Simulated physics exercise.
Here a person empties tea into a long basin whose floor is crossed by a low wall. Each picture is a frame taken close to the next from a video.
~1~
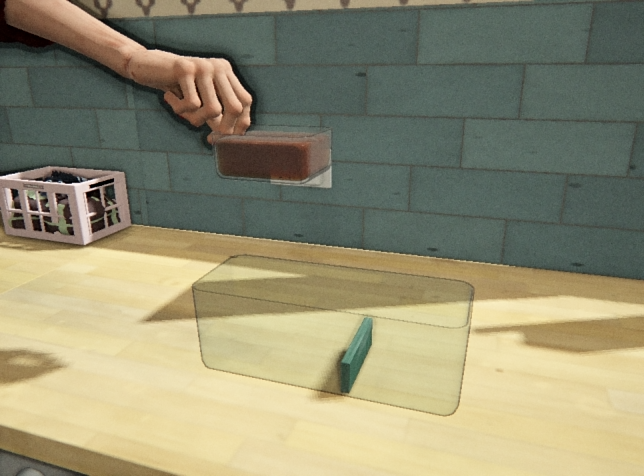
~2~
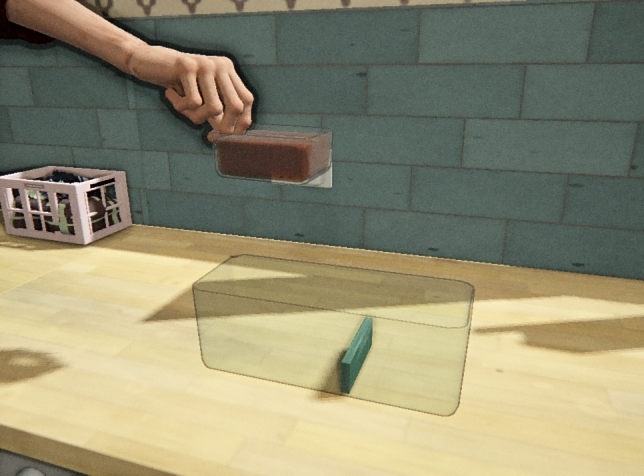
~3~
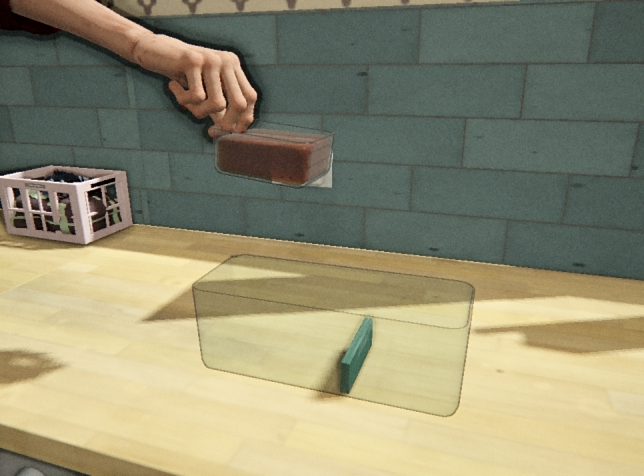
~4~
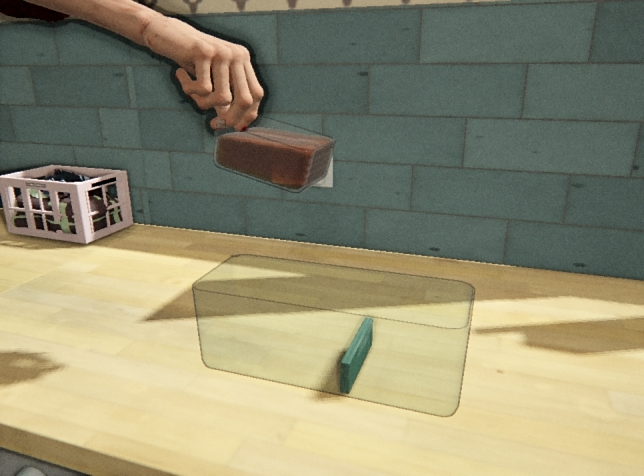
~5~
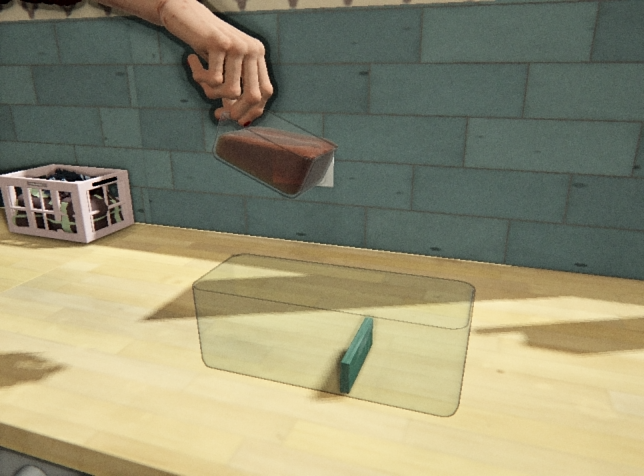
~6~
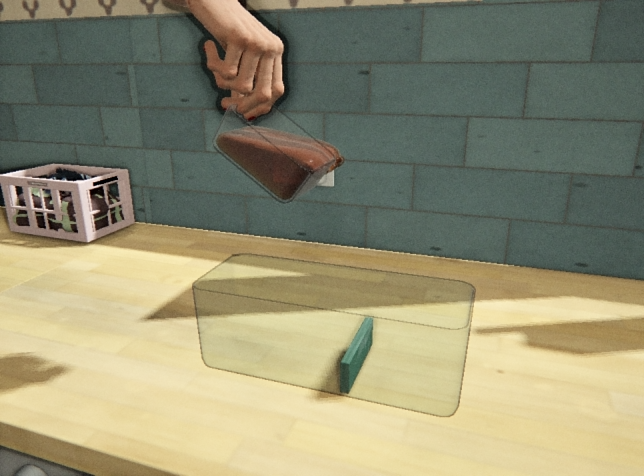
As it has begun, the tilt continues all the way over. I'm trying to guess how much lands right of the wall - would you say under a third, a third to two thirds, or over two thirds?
The part right of the wall will probably range from one third to two thirds.
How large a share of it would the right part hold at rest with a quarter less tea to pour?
50 in a hundred.
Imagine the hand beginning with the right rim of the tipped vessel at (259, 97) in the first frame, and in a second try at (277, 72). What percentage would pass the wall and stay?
First place gives some 10 %, second place some 15 %.
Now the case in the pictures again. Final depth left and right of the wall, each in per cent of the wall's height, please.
I'd say close to 20 per cent on the left side and 40 on the right.
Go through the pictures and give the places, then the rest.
It leans 0°; its right rim is at (321, 134); the tea meets the walls at (234, 135) and (322, 139); the long basin's rim runs from (213, 271) to (471, 306); the wall's top is at (358, 339), in the first picture.
It leans 2°; its right rim is at (322, 135); the tea meets the walls at (235, 135) and (322, 140), in the second picture.
It leans 6°; its right rim is at (323, 140); the tea meets the walls at (236, 134) and (323, 141), in the third picture.
It leans 14°; its right rim is at (325, 147); the tea meets the walls at (236, 133) and (325, 143), in the fourth picture.
It leans 24°; its right rim is at (325, 156); the tea meets the walls at (236, 132) and (328, 149); 3 per cent is over the edge, in the fifth picture.
It leans 36°; its right rim is at (324, 166); the tea meets the walls at (235, 130) and (316, 149); 10 per cent is over the edge, in the sixth picture.
A moment on, the tilt is 102° and 8 per cent is still to pour, 2 is left of the wall and 37 right of it.
Next, the tilt is 111° and 1 per cent is still to pour, 26 is left of the wall and 62 right of it.
Then the tilt is 111° and 0 per cent is still to pour, 35 is left of the wall and 58 right of it.
Later the tilt is 111° and 0 per cent is still to pour, 35 is left of the wall and 58 right of it.
Finally, 35 per cent lies left of the wall, 58 right of it and 8 outside.
